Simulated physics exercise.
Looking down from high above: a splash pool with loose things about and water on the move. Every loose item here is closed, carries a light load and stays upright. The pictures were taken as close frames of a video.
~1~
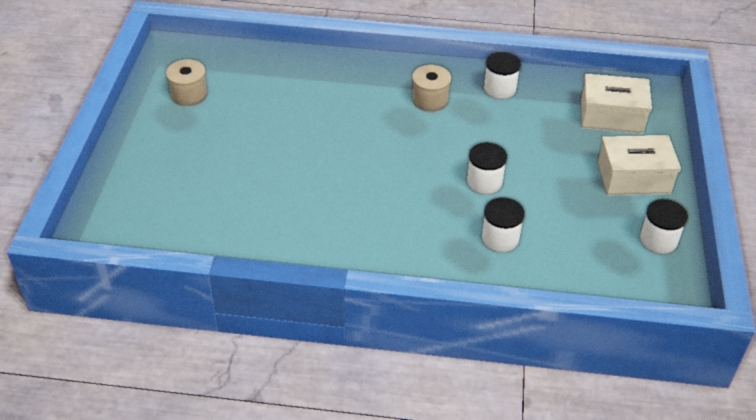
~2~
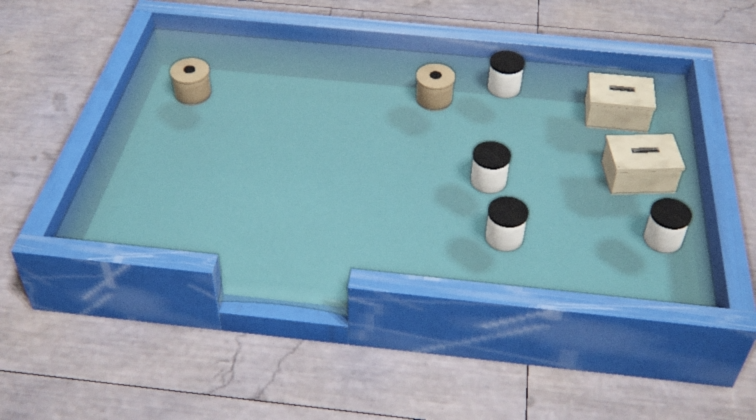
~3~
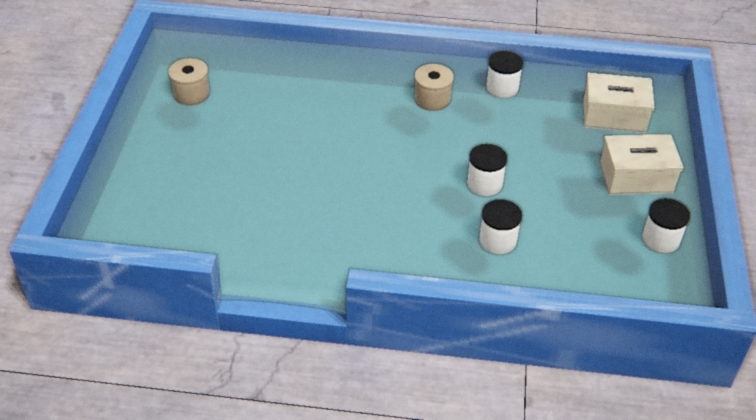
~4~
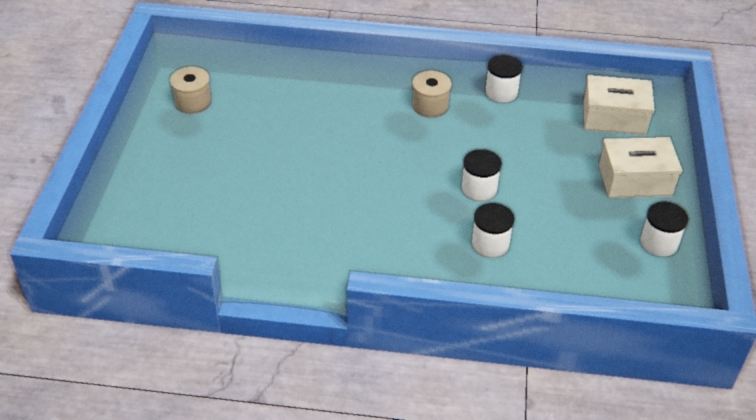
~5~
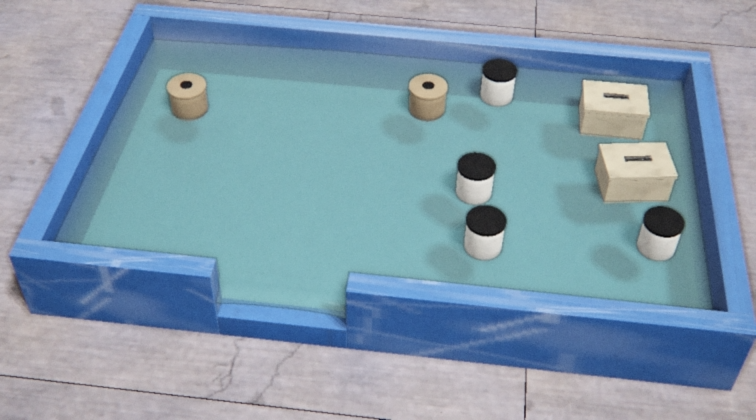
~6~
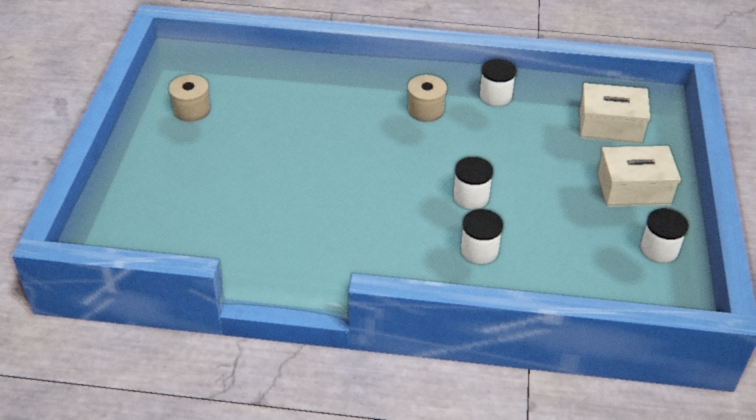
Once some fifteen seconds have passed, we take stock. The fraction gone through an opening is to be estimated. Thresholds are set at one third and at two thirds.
I would say fewer than one third.
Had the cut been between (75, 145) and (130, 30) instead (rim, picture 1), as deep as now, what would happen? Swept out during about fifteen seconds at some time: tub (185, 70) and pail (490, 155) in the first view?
As listed: Out, still in.
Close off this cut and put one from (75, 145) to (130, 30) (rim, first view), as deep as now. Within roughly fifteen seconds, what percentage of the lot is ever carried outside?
My estimate is some 10 percent.
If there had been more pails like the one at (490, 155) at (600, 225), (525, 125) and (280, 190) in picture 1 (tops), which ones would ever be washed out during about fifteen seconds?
In that order: Still in, inside, washed out.
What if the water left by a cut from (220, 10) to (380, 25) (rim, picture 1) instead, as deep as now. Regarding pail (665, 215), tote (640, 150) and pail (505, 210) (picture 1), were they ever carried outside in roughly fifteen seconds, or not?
Taken in turn, the first item is held back, the second is held back and the last is held back.
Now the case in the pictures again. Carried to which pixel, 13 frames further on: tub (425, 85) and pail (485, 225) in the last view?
Look for them around (400, 105) and (383, 248).
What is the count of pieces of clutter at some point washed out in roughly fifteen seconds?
Count: 0.
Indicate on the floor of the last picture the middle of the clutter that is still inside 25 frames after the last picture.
Mean position: About (435, 216).
A moment on, 0 of 8 are out; 8 afloat.
Next, 0 of 8 are out; 8 afloat.
Later, 0 of 8 are out; 8 afloat.
In the end, 0 of 8 are out; 8 afloat.
